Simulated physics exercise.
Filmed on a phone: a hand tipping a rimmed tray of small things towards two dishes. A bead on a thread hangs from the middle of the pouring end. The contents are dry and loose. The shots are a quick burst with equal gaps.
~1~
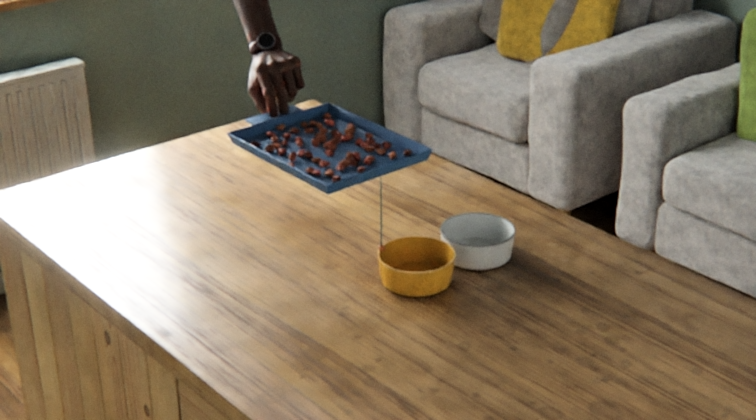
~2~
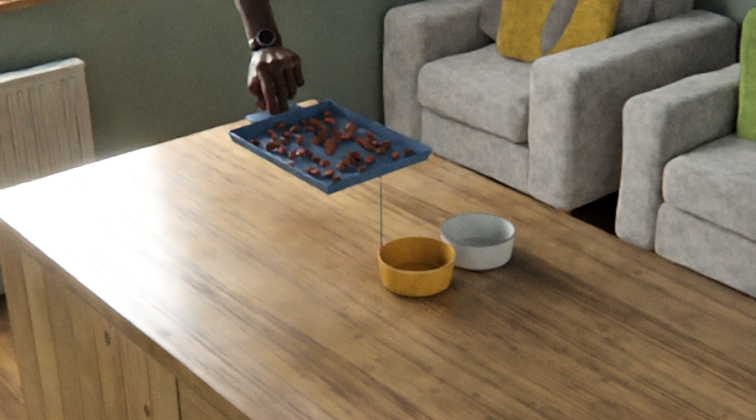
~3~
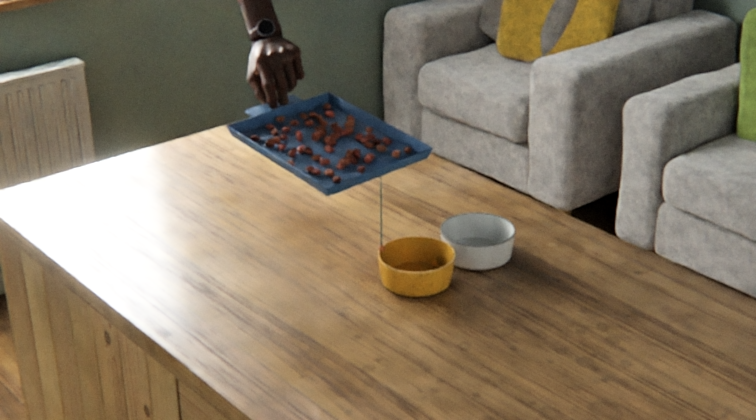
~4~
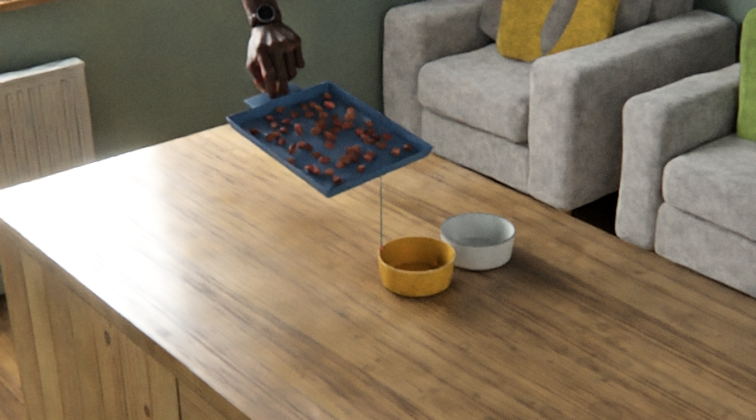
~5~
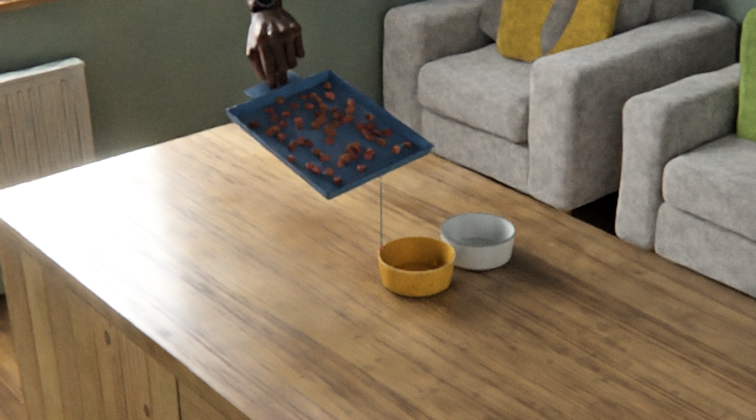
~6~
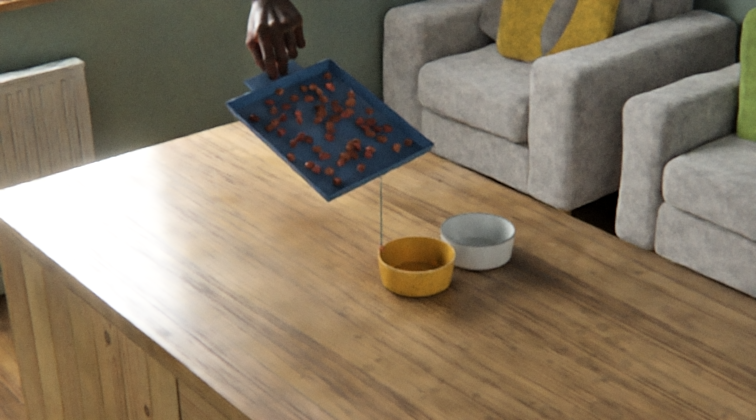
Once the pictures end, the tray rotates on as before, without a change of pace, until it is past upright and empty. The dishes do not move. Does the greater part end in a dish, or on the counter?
They take only the smaller part between them.
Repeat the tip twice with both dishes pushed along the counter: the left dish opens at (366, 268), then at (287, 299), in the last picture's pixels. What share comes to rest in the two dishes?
First some 50, then 80 per cent.
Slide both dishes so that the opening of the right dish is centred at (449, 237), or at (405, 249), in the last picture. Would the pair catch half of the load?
One: Below a half. Two: More than half.
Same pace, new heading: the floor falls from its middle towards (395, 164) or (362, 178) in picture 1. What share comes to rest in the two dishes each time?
In turn 80 and 20 in a hundred.
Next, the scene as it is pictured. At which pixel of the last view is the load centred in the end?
At about (346, 314).
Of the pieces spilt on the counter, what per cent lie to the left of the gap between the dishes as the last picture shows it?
Some 100 per cent.
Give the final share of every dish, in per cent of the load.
The left dish has 0 per cent, the right dish has 0.
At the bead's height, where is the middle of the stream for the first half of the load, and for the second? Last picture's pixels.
At about (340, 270), then at (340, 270).
Soon, tray tipped steeply; most on the tray; a small part in the air.
A while on, tray tipped past a quarter turn; a stray few on the tray; most outside both; about a quarter in the air.
Towards the end, tray tipped past a quarter turn; all outside both.
Finally, tray tipped past a quarter turn; none in the left dish; none in the right dish; all outside both.
